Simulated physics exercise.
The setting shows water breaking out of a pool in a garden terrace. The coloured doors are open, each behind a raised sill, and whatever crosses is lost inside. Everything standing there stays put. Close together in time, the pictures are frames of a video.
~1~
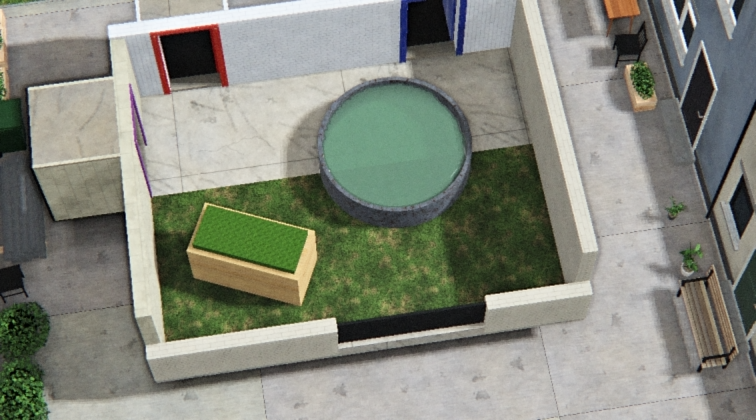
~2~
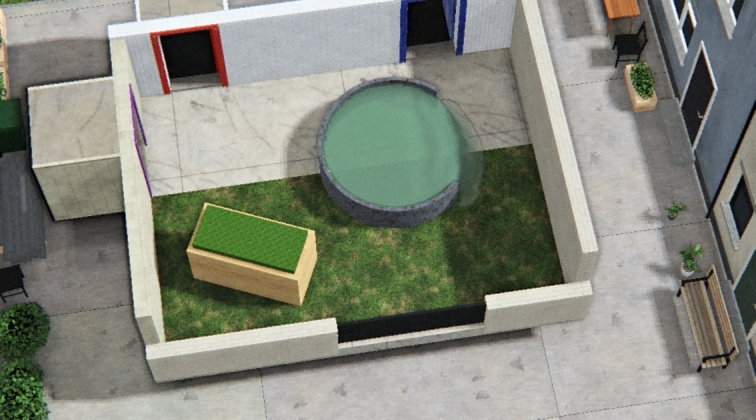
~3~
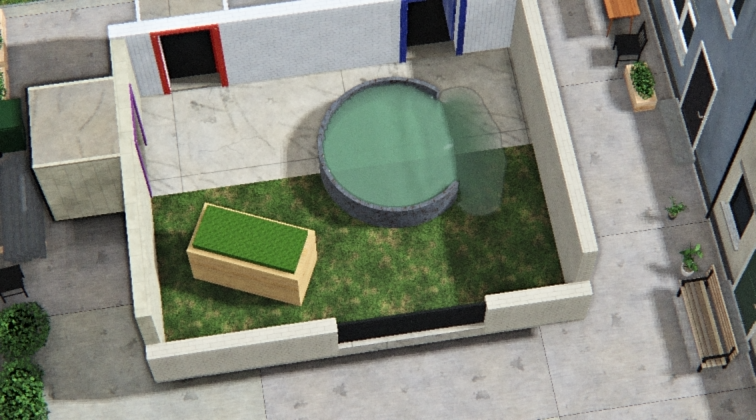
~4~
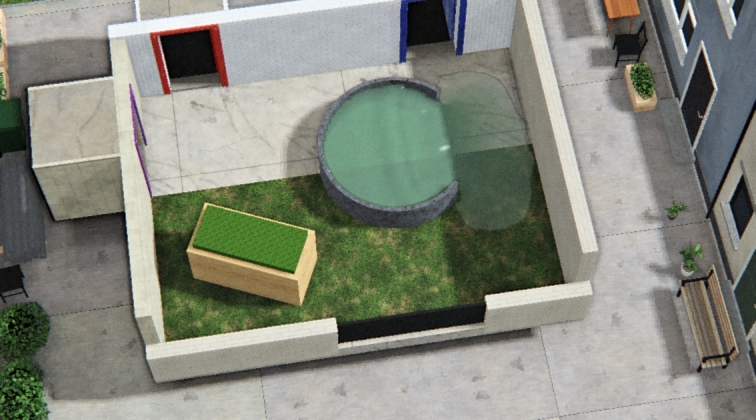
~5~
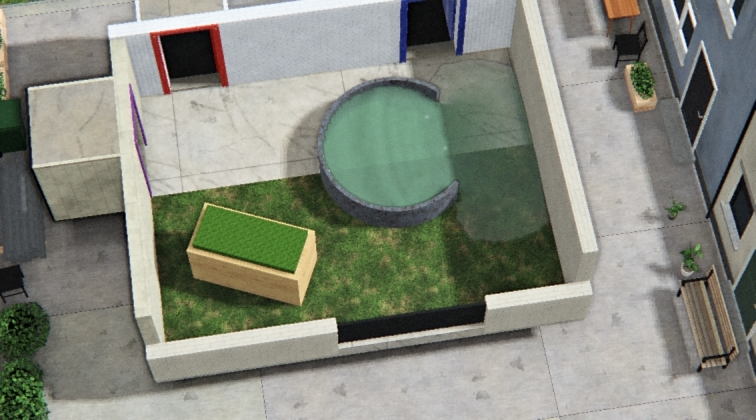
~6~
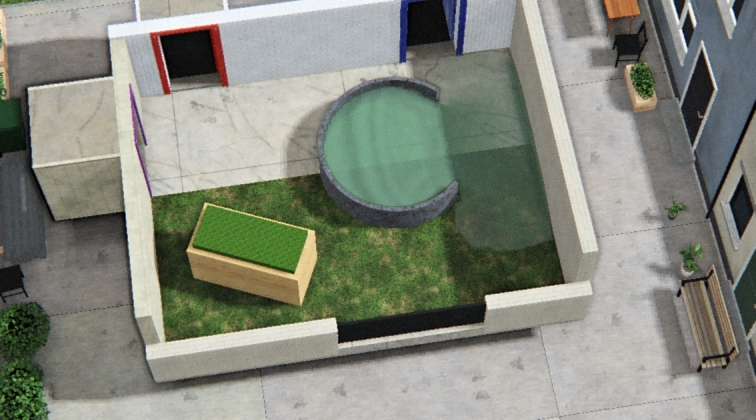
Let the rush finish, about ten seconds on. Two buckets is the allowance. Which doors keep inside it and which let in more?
Here is how it goes: The purple door keeps inside it; the blue door lets in more; the red door keeps inside it.
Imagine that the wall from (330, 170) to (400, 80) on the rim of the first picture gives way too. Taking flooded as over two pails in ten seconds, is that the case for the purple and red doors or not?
As it turns out, the purple door tops the limit while the red door tops the limit.
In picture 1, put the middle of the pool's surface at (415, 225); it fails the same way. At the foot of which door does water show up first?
Answer: The blue-painted one.
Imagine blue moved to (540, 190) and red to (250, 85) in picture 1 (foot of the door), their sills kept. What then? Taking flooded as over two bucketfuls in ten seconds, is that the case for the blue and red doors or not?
Result - the blue one exceeds the limit while the red one stays within limits.
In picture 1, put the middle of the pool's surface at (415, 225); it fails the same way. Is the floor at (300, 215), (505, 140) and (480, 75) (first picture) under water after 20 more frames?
First one stays unwetted, next one gets inundated, last one gets inundated.
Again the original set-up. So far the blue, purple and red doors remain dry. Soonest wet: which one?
It's the blue one.
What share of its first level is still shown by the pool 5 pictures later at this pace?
I make it 62 per cent.
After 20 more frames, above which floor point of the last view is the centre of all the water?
Near (444, 170).
A moment on, water covers 20 % of the floor; the purple door not reached, the blue door wet at the sill, nothing in, the red door not reached.
Next, water covers 30 % of the floor; the purple door not reached, the blue door wet at the sill, nothing in, the red door not reached.
Then, water covers 50 % of the floor; the purple door not reached, the blue door over two buckets in, the red door wet at the sill, nothing in.
Later, water covers 90 % of the floor; the purple door under two buckets in, the blue door over two buckets in, the red door wet at the sill, nothing in.
In the end, water covers 95 % of the floor; the purple door under two buckets in, the blue door over two buckets in, the red door under two buckets in.
